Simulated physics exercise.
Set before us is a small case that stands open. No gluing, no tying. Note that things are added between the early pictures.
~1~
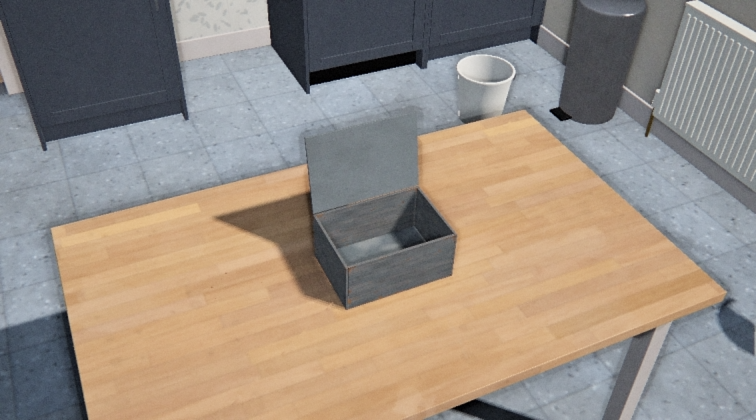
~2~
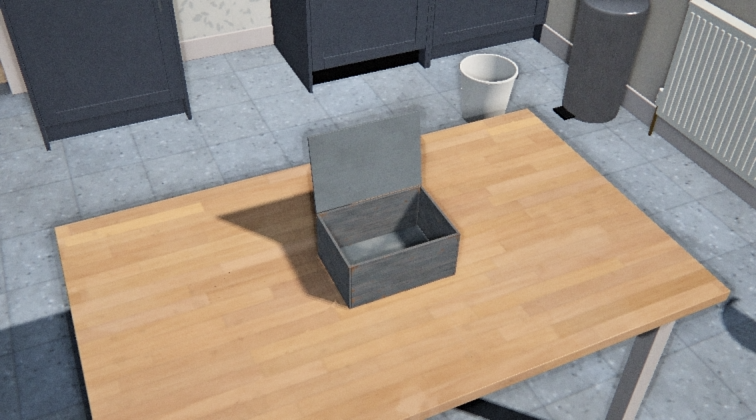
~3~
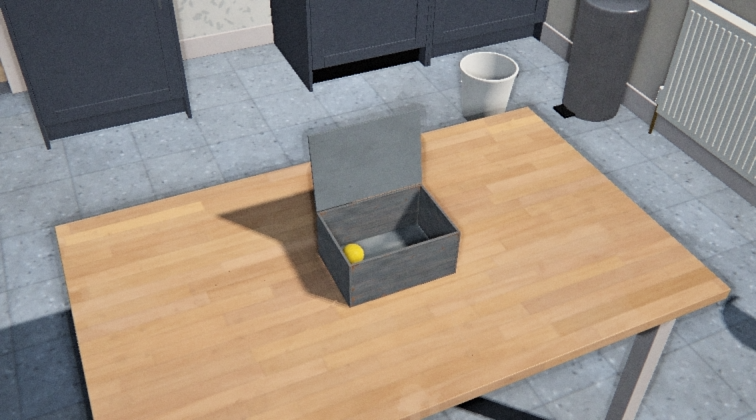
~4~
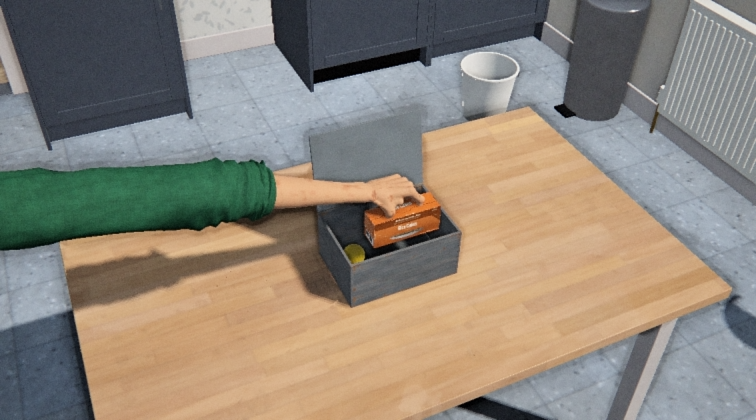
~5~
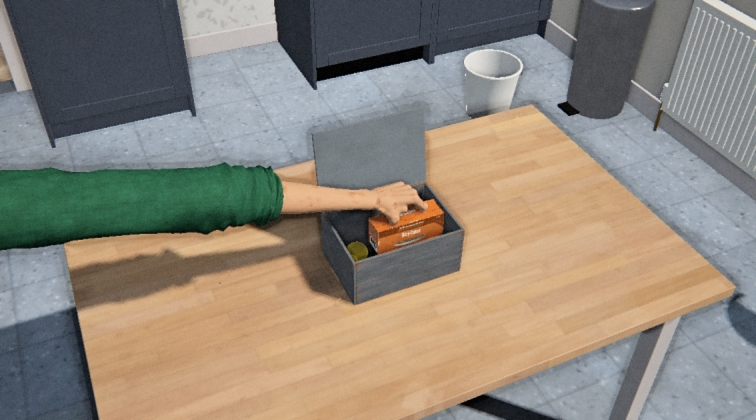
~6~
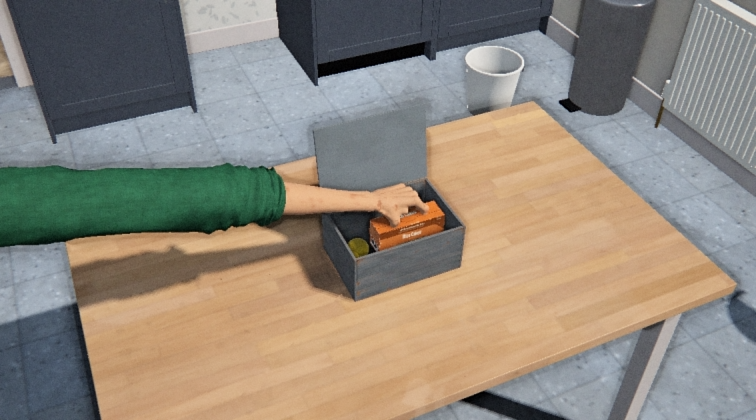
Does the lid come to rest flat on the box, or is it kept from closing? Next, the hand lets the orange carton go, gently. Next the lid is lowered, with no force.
Closed.
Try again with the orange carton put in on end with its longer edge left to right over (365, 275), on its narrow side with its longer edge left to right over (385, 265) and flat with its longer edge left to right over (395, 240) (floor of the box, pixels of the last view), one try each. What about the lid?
On the first attempt the lid can't come down, on the second it drops into place, and on the third it drops into place.
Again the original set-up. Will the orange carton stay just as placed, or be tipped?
Once everything settles, it keeps its original angle.
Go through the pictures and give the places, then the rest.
In the first frame, the last thing is not in view yet.
In the second frame, the last thing is not in view yet.
In the third frame, the last thing is not in view yet.
In the fourth frame, still above its spot; orange carton (402, 220).
In the fifth frame, still above its spot; orange carton (406, 227).
In the sixth frame, put in, still held; orange carton (407, 228).
Then, 0.40 s after the last picture, orange carton slid a little near (408, 245).
Then, 1.50 s after the last picture, lid 68° above the rim; orange carton slid a little near (408, 245); yellow lemon rolled a little.
Then, 1.70 s after the last picture, lid 45° above the rim; orange carton slid a little near (408, 245); yellow lemon rolled a little.
Then, 1.90 s after the last picture, lid 15° above the rim; orange carton slid a little near (408, 245); yellow lemon rolled a little.
At rest, lid shut; moved from the start, orange carton; yellow lemon in place. Seen from the same camera at the end, orange carton near (408, 245).
